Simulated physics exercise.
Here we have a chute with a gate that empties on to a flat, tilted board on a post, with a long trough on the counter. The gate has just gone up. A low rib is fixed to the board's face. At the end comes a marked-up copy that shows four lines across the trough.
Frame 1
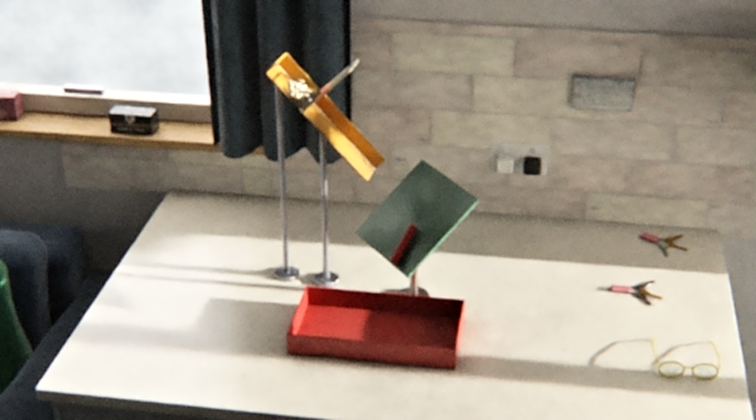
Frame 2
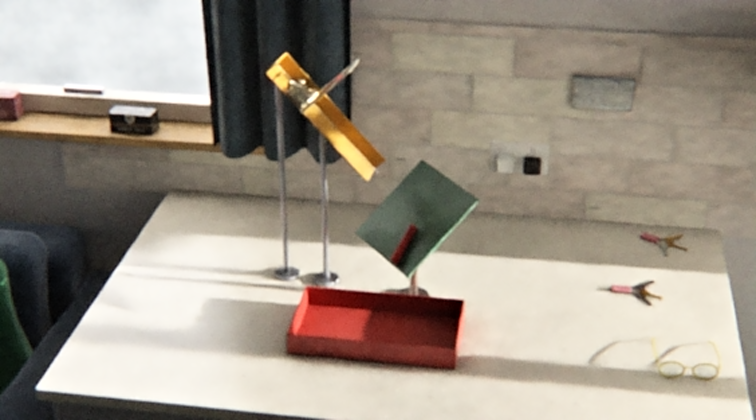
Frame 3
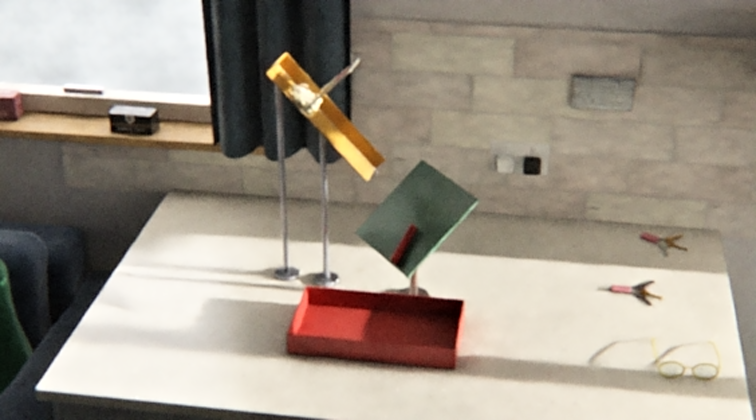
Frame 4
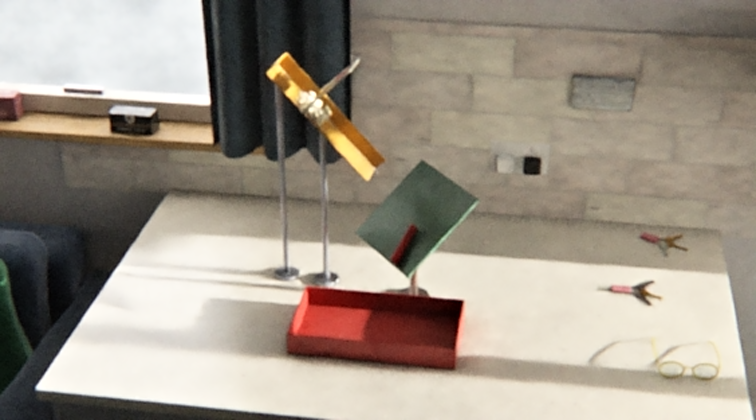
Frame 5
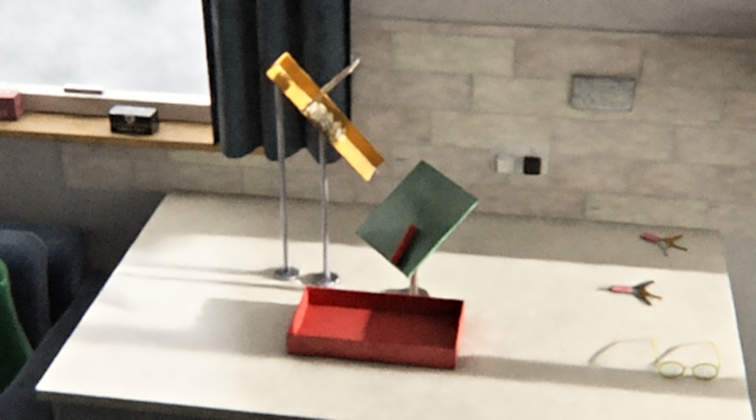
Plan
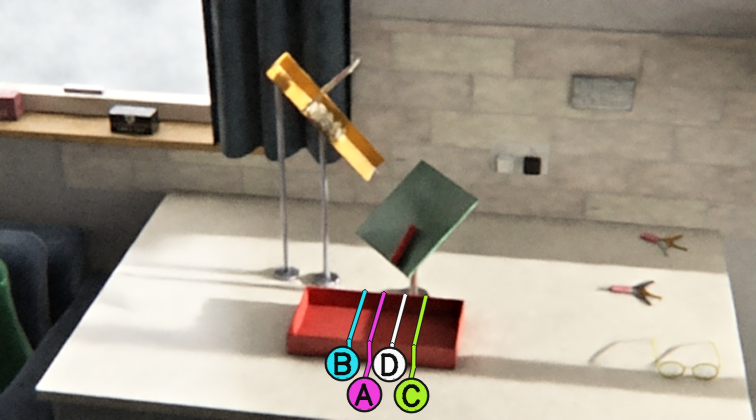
White beans slide partway down a sloping yellow chute above a tilted green board.
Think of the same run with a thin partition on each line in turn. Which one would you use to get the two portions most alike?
B is best.
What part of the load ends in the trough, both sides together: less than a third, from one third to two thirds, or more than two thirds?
It is more than two thirds.
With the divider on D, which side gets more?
Left.
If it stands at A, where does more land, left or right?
The left side.
On the marked copy, line A crosses the front rim at (369, 341); line B crosses the front rim at (349, 340); line C crosses the front rim at (414, 346); line D crosses the front rim at (392, 344).
Choosing A, of what is caught, all but a few on the left of the divider, a small share on the right.
Choosing B, of what is caught, close to a third on the left of the divider, close to two thirds on the right.
Choosing C, of what is caught, the whole lot on the left of the divider, none at all on the right.
Choosing D, of what is caught, all but a few on the left of the divider, only a few on the right.
